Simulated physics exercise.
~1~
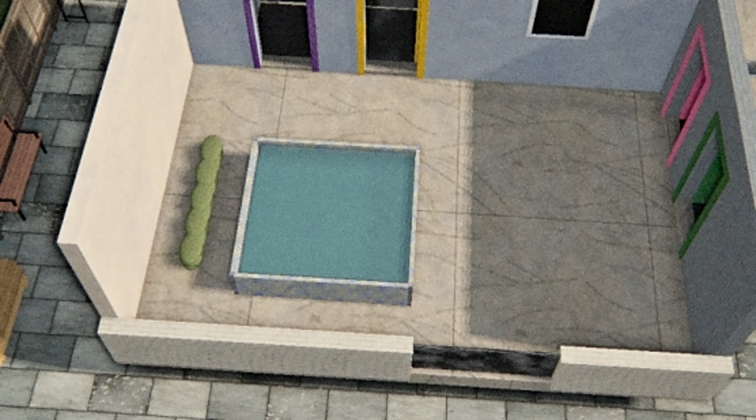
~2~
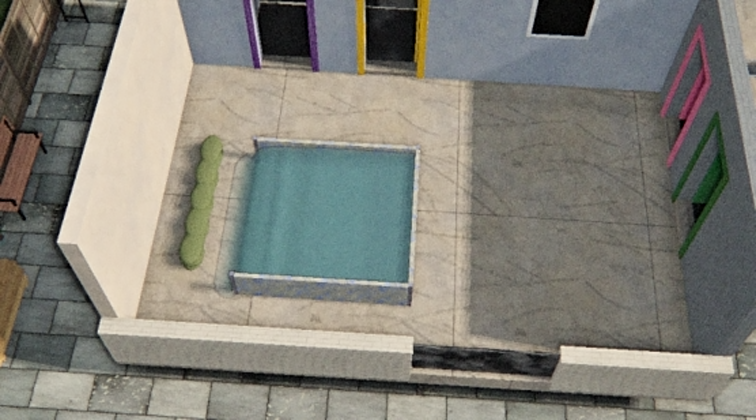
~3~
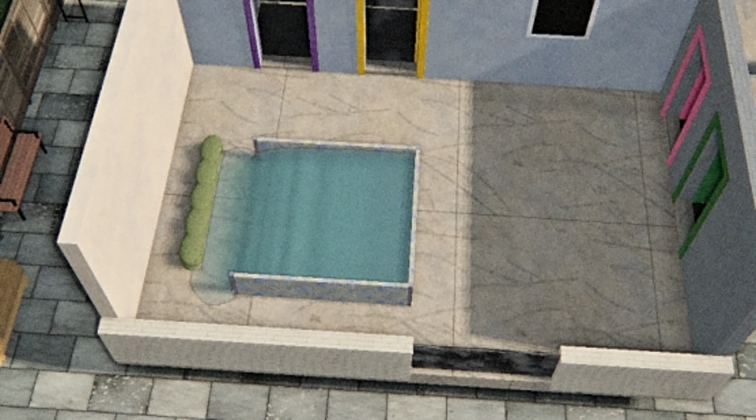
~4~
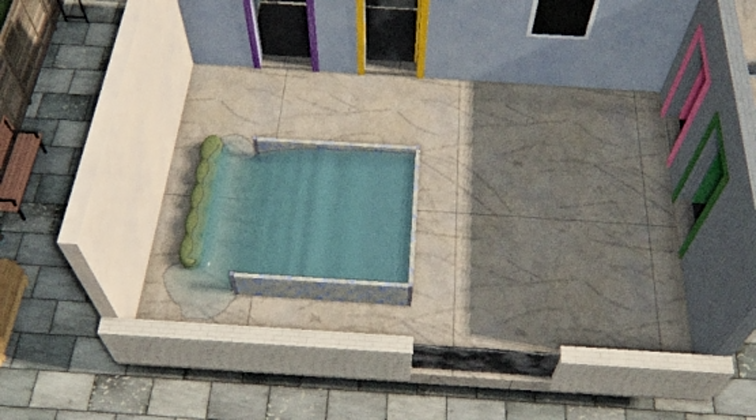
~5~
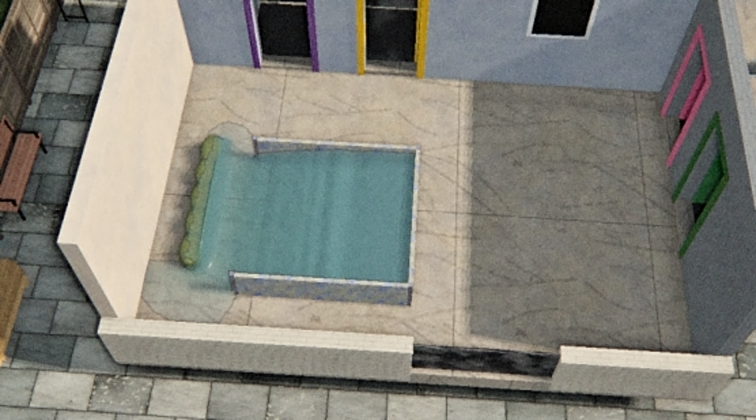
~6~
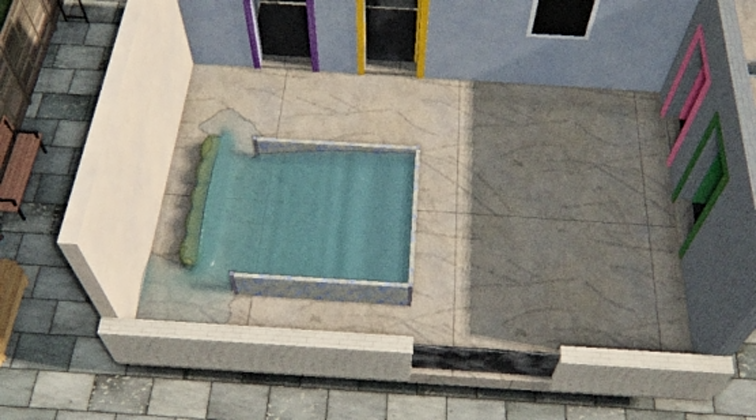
To begin with, still blue-green water fills a square open tank in a walled court, beside a row of rounded green shapes. The tank's left side gives way and water pours out leftward, reaching the green row, then spreads around both its ends across the pale floor towards the left wall.
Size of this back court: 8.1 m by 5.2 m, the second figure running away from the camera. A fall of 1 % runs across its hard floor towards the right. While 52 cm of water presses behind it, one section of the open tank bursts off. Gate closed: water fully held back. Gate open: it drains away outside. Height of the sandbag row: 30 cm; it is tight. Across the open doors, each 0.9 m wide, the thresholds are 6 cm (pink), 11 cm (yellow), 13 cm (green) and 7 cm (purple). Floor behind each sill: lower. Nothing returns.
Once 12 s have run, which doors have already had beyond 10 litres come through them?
Outcome: Pink door: Past the limit; yellow door: Within the limit; green door: Within the limit; purple door: Past the limit.
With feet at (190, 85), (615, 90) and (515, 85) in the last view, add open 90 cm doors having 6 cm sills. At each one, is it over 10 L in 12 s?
Per doorway, in order: Sufficient / sufficient / insufficient.
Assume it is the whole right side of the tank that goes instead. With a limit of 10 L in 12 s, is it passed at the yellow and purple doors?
Here's how it goes: Yellow falls short, purple falls short.
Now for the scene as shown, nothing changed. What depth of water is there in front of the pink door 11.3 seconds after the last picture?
About 10.5 cm.
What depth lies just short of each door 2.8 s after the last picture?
Measured in centimetres, the pink door gives 0, the yellow door 5, the green door 0 and the purple door 16.
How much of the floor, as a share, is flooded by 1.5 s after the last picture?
Roughly 30 % of the floor is wet.
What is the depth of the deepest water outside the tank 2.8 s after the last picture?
Depth max: Approx. 27 cm.
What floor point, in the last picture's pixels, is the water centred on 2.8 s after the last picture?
Balance point at about (281, 222).
Then, 0.7 s after the last picture water covers 20 % of the floor and is deepest (40 cm) near (239, 226); pink door not reached, yellow door not reached, green door not reached, purple door not reached.
Then, 1.5 s after the last picture water covers 30 % of the floor and is deepest (38 cm) near (216, 224); pink door not reached, yellow door not reached, green door not reached, purple door 15 cm at the sill, 22 L in.
Then, 2.8 s after the last picture water covers 35 % of the floor and is deepest (27 cm) near (182, 119); pink door not reached, yellow door 5 cm at the sill, 0 L in, green door not reached, purple door 16 cm at the sill, 78 L in.
Then, 6.3 s after the last picture water covers 80 % of the floor and is deepest (19 cm) near (174, 318); pink door 8 cm at the sill, 0 L in, yellow door 6 cm at the sill, 0 L in, green door 4 cm at the sill, 0 L in, purple door 13 cm at the sill, 167 L in.
Then, 11.3 s after the last picture water covers 90 % of the floor and is deepest (12 cm) near (608, 370); pink door 11 cm at the sill, 63 L in, yellow door 5 cm at the sill, 0 L in, green door 9 cm at the sill, 0 L in, purple door 9 cm at the sill, 202 L in.
